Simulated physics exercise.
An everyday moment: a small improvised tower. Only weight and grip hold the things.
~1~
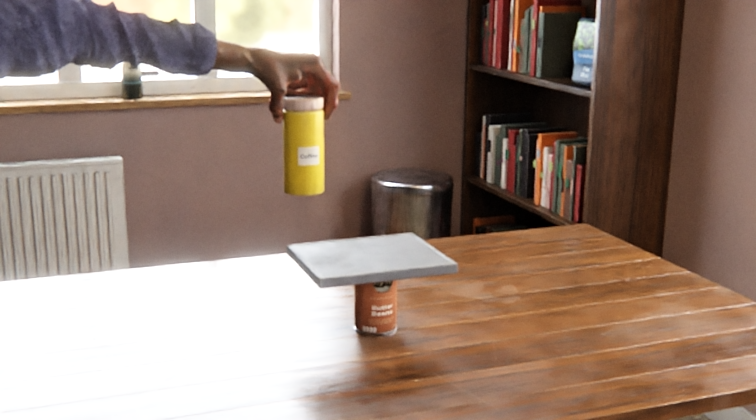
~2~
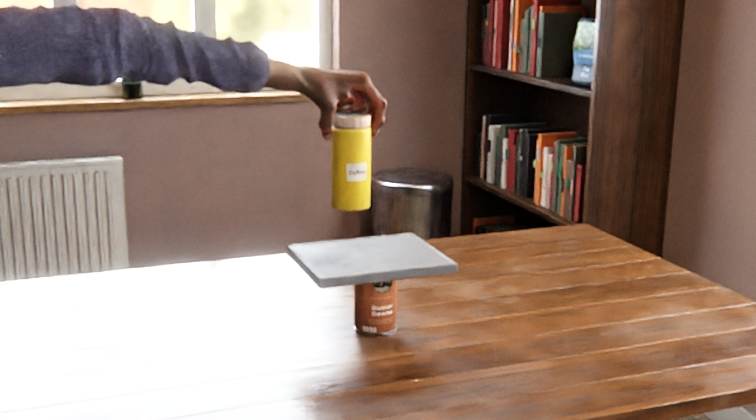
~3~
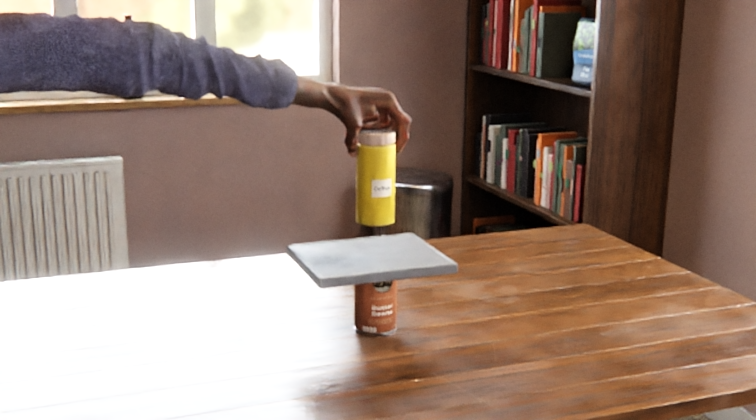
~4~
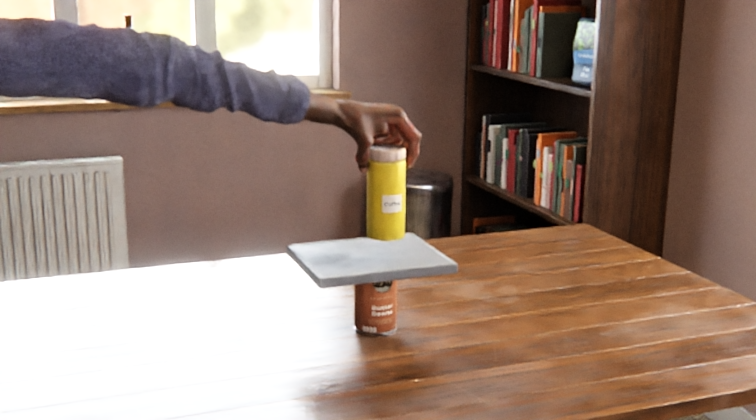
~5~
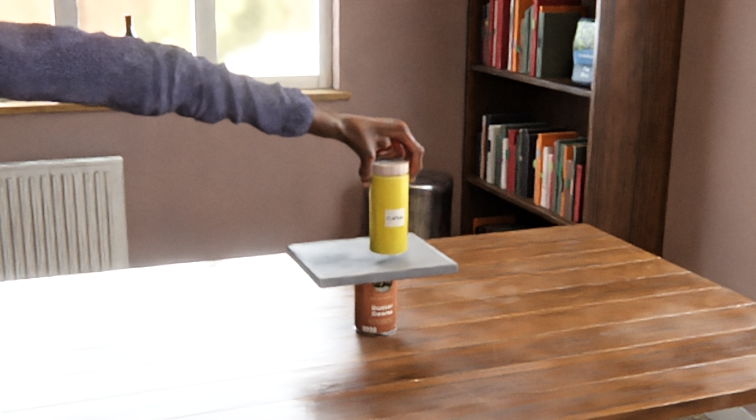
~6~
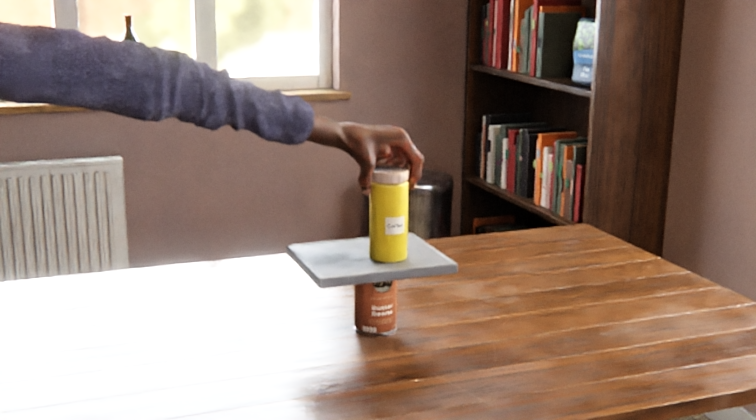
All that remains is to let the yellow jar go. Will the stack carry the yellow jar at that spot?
In the end the stack stays up.
Then, 0.20 s past the last view, nothing moves.
Then, 0.50 s past the last view, yellow jar resting near (389, 214).
Finally, all 3 still in place. Final places as the last picture's camera would see them, yellow jar near (389, 214). The stack keeps its balance.
